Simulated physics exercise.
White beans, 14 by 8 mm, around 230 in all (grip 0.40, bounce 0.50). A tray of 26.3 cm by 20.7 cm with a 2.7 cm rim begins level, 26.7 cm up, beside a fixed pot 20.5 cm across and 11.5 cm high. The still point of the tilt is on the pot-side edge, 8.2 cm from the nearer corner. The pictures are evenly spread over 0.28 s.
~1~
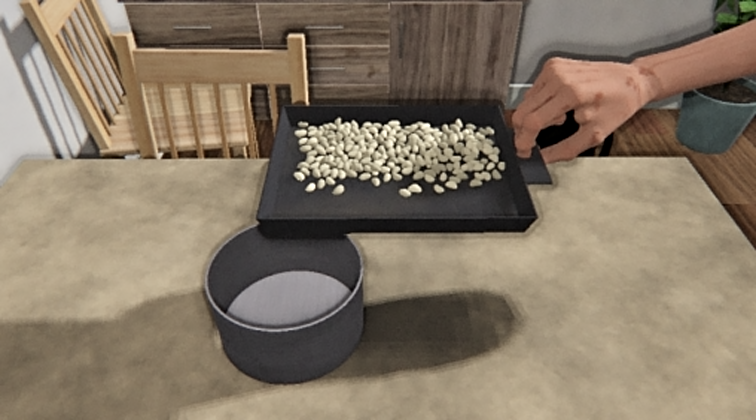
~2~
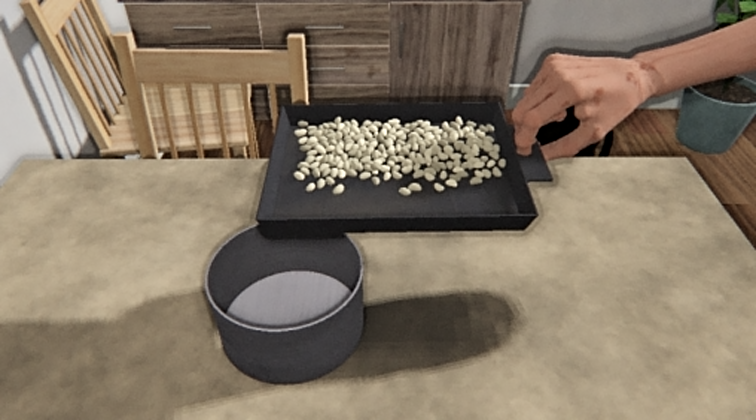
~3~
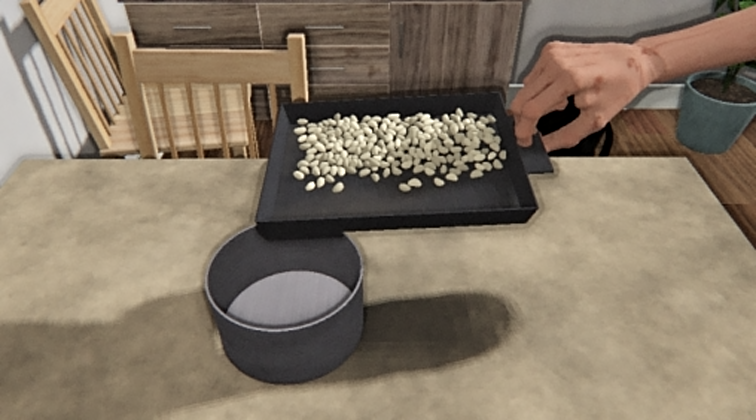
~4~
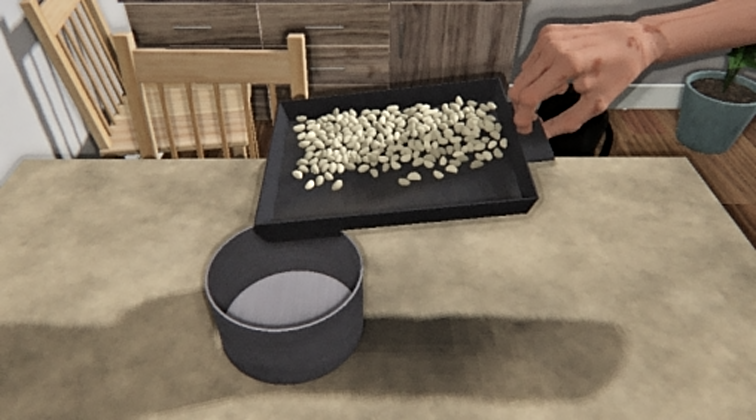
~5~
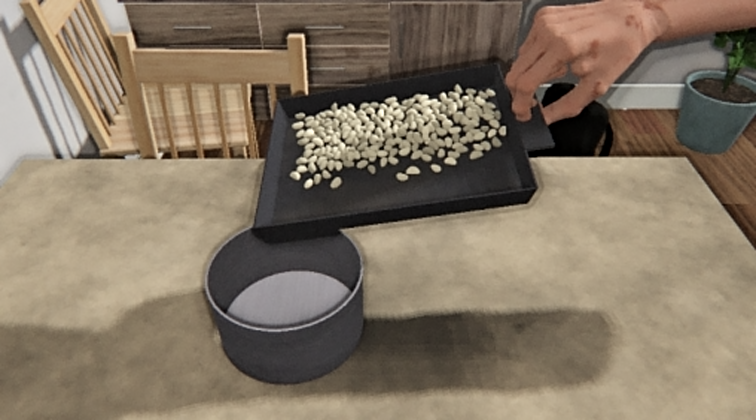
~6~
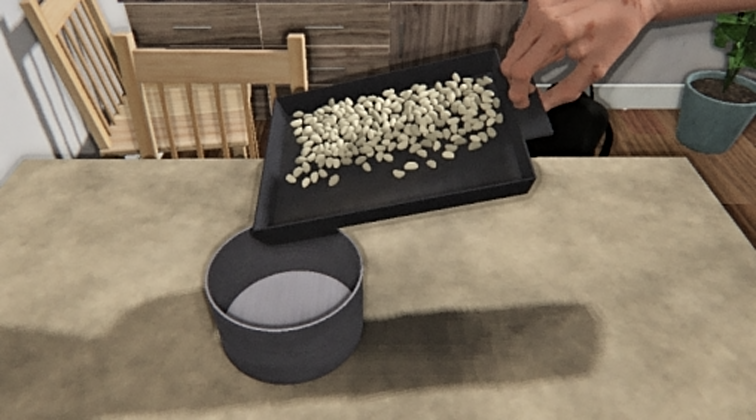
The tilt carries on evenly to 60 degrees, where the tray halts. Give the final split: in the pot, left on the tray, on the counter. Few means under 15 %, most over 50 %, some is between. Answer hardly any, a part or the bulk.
Pot: Hardly any, tray: The bulk, counter: A part.
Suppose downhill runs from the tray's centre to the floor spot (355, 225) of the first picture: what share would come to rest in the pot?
About 0 per cent.
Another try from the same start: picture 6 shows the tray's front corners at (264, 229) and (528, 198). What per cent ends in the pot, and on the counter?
Pot 5, counter 30.
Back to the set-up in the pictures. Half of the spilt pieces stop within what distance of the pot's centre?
About 24 cm.
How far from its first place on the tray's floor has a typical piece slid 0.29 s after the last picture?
Some 4 cm.
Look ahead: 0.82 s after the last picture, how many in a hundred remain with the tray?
About 70 per cent.
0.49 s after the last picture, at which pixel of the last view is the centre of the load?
Around (287, 177).
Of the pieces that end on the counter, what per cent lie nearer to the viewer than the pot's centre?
Some 100 per cent.
Then, 0.29 s after the last picture, tilt 37 degrees; the tray holds 100 %, the pot 0 %.
Then, 0.49 s after the last picture, tilt 52 degrees; the tray holds 100 %, the pot 0 %.
Then, 0.82 s after the last picture, tilt 60 degrees; the tray holds 70 %, the pot 0 %.
In the end, pot 5 %, tray 65 %, counter 30 %.
